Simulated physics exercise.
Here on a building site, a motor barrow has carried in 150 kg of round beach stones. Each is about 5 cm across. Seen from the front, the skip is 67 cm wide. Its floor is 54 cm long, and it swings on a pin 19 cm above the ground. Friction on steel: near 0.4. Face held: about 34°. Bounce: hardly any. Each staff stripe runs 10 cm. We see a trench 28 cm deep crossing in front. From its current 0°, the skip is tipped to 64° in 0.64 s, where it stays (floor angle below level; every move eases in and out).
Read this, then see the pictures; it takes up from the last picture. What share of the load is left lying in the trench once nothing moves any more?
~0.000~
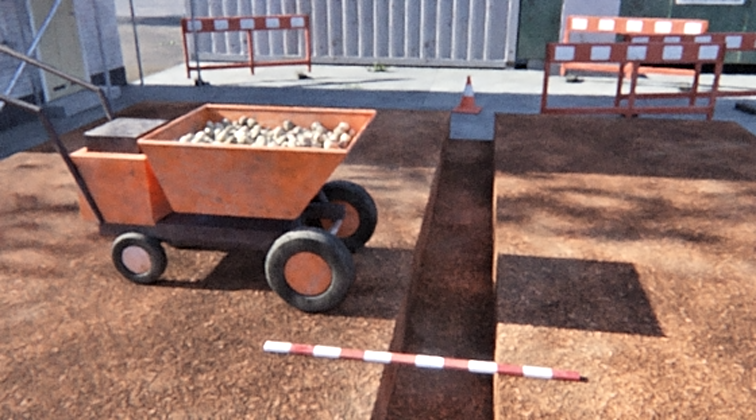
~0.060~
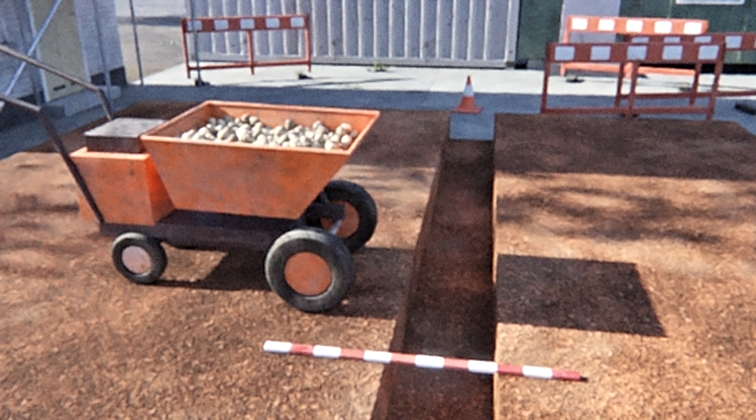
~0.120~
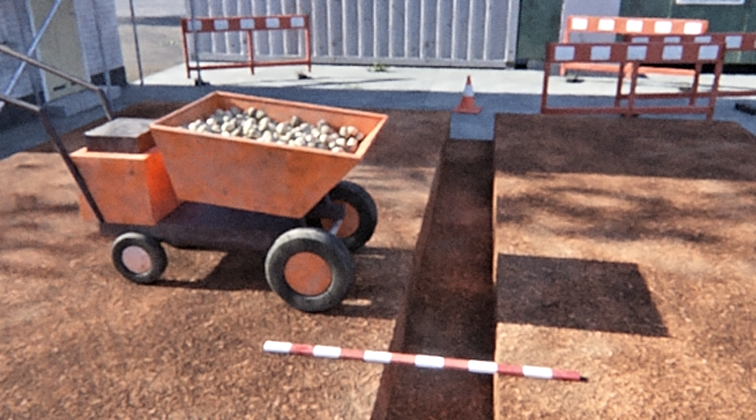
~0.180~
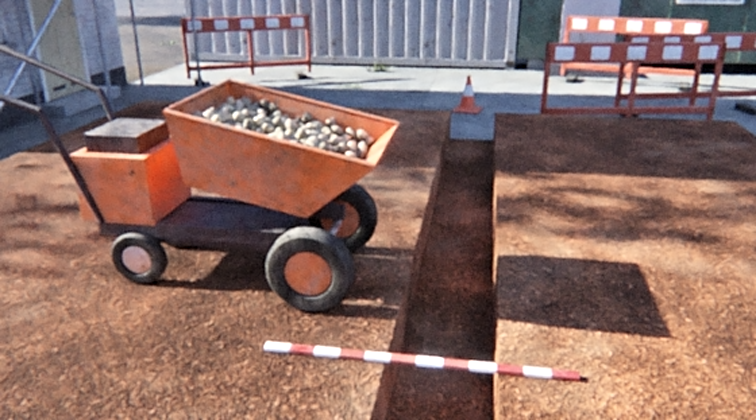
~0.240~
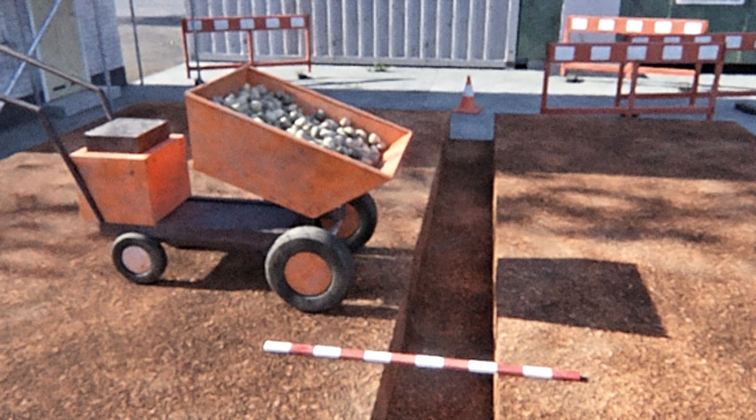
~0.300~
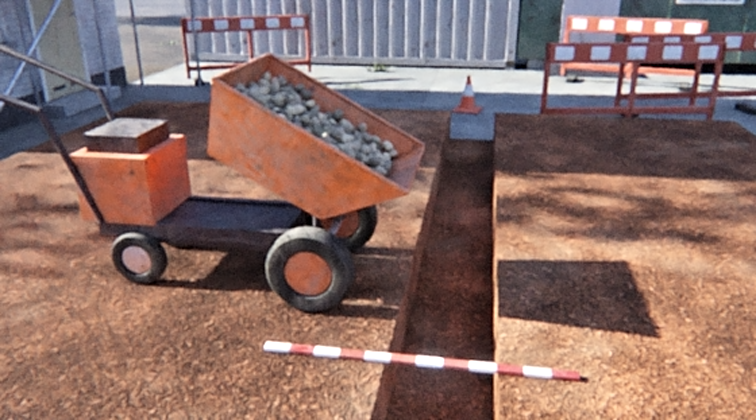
About 49 per cent.
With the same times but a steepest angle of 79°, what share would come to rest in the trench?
Then roughly 50 percent.
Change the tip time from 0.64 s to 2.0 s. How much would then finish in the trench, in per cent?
Roughly 75% would finish there.
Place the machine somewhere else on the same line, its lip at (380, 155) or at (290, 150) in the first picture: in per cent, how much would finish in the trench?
30 and 90 %.
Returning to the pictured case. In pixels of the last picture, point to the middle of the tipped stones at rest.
The stones end up centred near (506, 287).
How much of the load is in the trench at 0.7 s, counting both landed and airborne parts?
Around 15 per cent of it.
After 0.5 s the floor is at 54°; 100 % in the skip; the foremost stones are at (422, 209).
After 0.7 s the floor is at 64°; 84 % in the skip, 13 % in the trench, 3 % past the trench; the foremost stones are at (515, 290).
After 1.1 s the floor is at 64°; 31 % in the skip, 20 % in the trench, 49 % past the trench; the foremost stones are at (685, 298).
After 3.0 s the floor is at 64°; 0 % in the skip, 49 % in the trench, 51 % past the trench; the foremost stones are past the picture's edge.
